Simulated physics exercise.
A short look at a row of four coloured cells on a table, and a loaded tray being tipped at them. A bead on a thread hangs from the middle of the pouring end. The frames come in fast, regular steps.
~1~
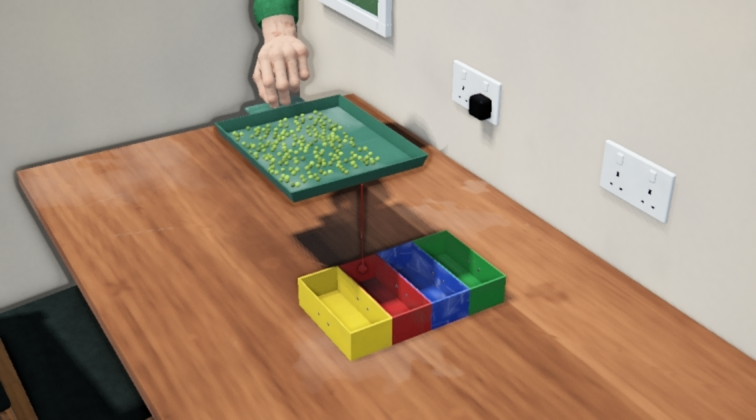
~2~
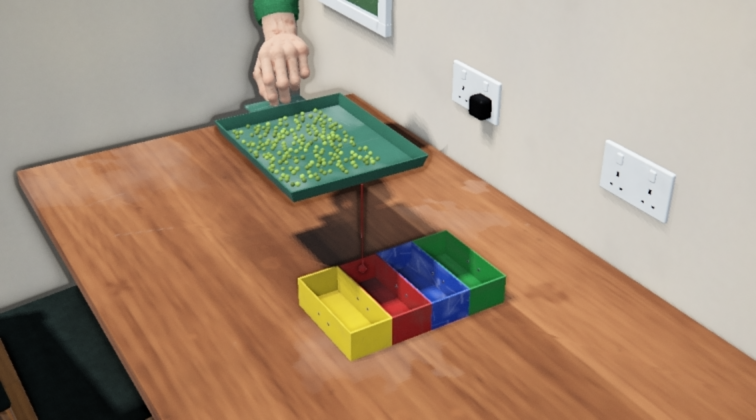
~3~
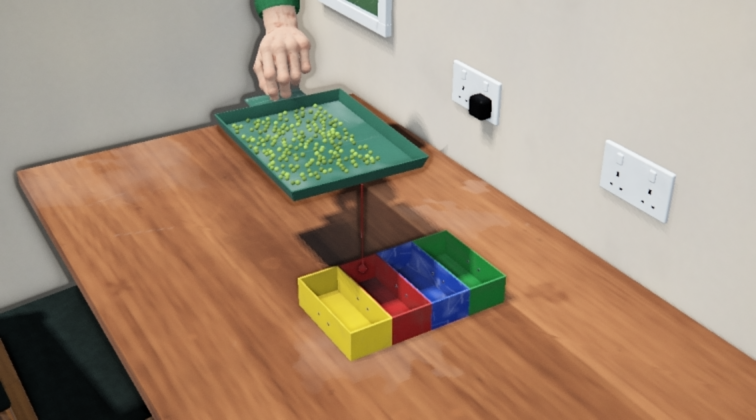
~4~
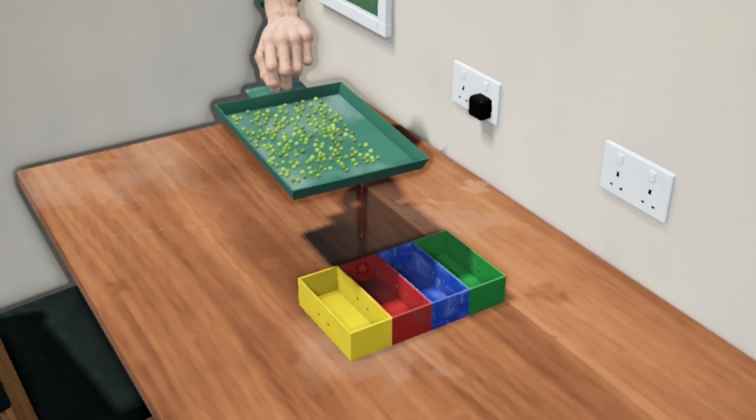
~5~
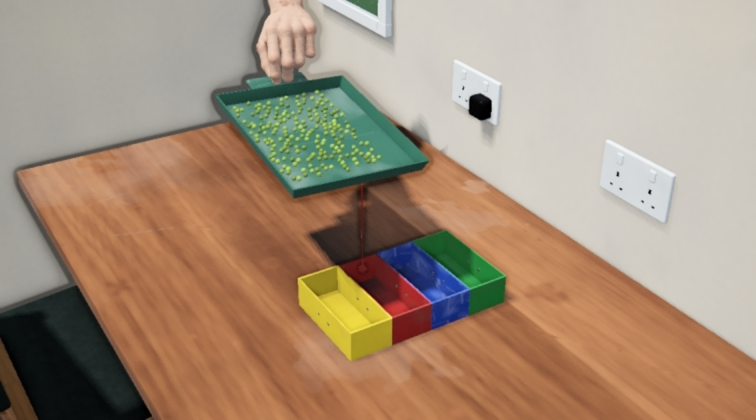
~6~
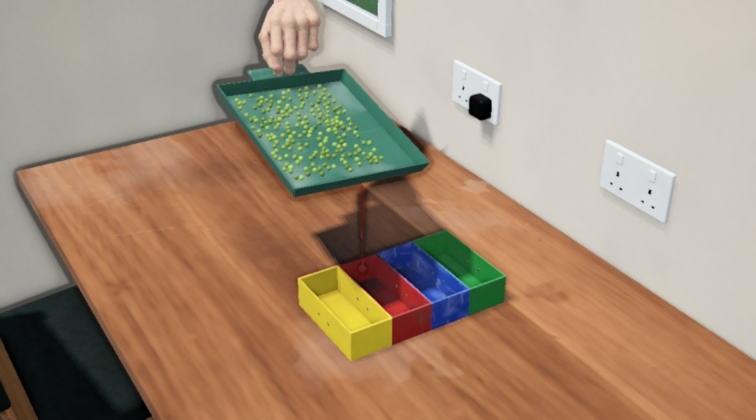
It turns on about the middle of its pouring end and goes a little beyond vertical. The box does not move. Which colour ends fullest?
Most goes to the blue cell.
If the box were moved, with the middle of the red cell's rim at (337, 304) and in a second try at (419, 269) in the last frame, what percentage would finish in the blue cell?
First some 0, then 10 per cent.
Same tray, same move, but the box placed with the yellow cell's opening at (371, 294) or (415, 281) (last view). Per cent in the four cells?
First some 100, then 100 per cent.
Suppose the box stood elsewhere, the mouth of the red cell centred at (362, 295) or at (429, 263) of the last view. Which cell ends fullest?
One: The green cell. Two: The cell in red.
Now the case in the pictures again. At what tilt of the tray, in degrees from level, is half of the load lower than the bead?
Around 95° of tilt.
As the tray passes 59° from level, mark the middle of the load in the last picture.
Close to (393, 173).
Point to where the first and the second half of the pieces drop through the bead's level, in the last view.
The first part at (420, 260); the rest at (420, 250).
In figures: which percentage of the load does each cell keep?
Yellow cell: 0 %, red cell: 10 %, blue cell: 80 %, green cell: 10 %.
Shortly afterwards, tray tipped steeply; the bulk on the tray; a little in the blue cell; a little in the green cell; only a few falling or outside the box.
Next, tray tipped right over; a little on the tray; near two thirds in the blue cell; a little in the red cell; a little in the green cell; near a quarter falling or outside the box.
Some moments later, tray tipped past a quarter turn; the bulk in the blue cell; a little in the green cell; a little in the red cell; only a few falling or outside the box.
In the end, tray tipped past a quarter turn; the bulk in the blue cell; a little in the green cell; a little in the red cell; none at all in the yellow cell; only a few outside the box.
